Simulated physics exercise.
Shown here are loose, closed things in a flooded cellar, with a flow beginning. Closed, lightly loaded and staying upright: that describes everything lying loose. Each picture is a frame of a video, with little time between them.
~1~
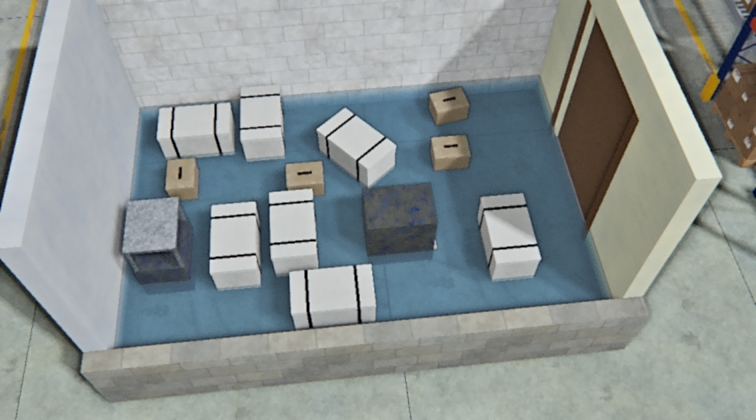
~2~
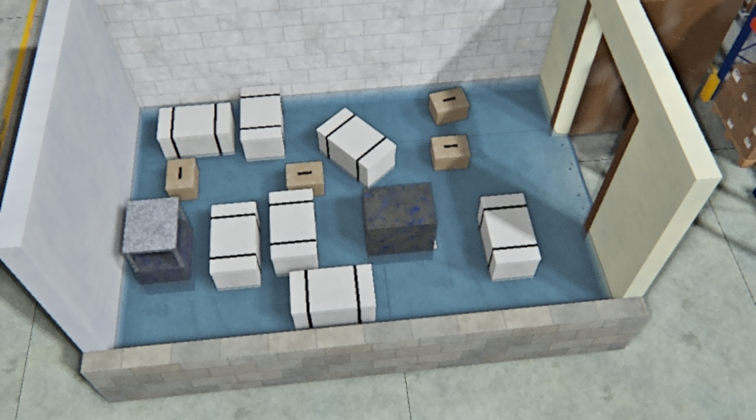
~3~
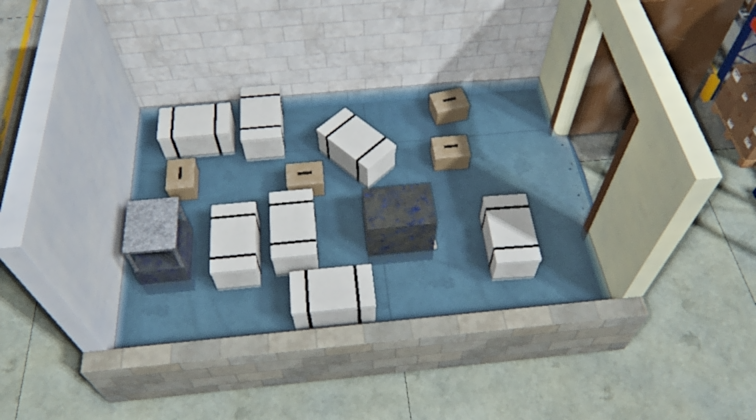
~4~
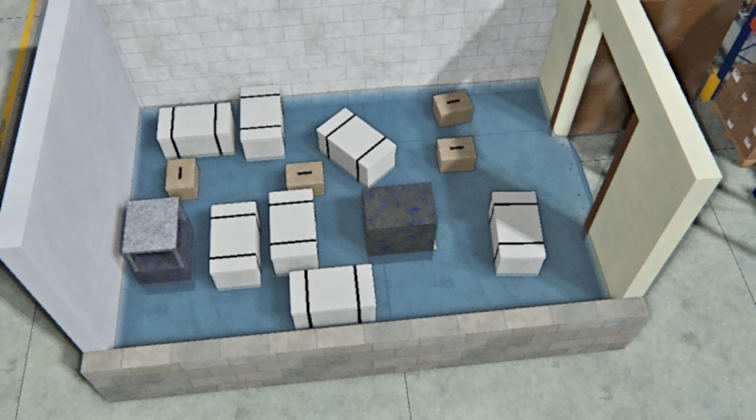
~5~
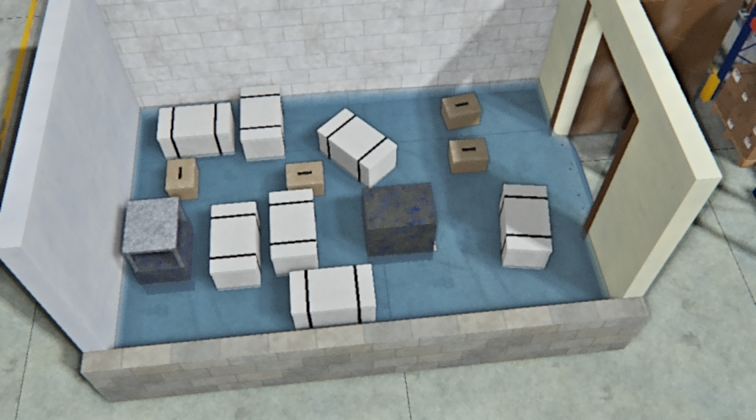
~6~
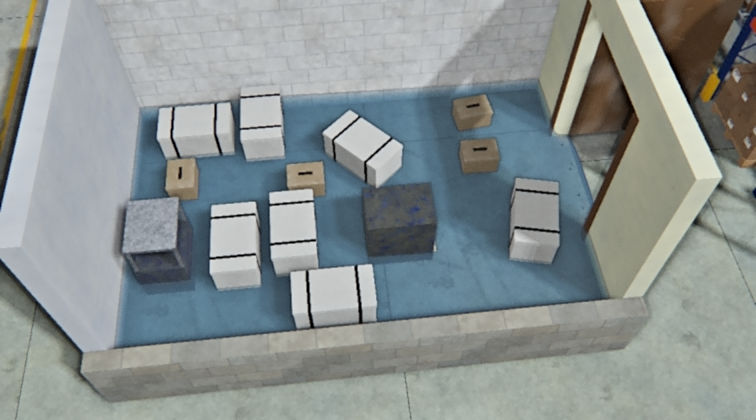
White trunk and two small tan boxes drifting slowly right across a flooded cellar toward an open doorway, other boxes nearly still.
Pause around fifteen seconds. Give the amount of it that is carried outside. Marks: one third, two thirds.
The portion is going to be a third to two thirds.
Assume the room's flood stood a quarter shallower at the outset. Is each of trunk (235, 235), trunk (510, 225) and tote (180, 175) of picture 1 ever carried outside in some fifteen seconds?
Held back, then escapes, then held back.
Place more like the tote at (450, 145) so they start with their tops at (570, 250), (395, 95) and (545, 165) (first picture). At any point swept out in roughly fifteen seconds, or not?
Copy by copy, in the order given: Swept away, swept away, swept away.
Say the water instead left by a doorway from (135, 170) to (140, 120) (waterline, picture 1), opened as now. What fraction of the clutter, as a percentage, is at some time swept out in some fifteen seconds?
Roughly 50 in a hundred.
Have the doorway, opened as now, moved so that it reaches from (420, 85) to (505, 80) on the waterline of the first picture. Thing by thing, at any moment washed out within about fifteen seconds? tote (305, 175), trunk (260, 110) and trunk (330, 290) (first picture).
Result, in listed order: Exited / exited / retained.
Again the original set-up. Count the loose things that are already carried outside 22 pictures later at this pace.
I make it 4.
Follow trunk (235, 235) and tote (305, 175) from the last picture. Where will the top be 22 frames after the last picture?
The first should be around (301, 229) and the second around (533, 158).
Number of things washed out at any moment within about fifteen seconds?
By my count, 5.
A moment on, 0 of 11 are out; 11 afloat.
Next, 3 of 11 are out; 8 afloat.
Later, 4 of 11 are out; 7 afloat.
In the end, 5 of 11 are out; 6 afloat.
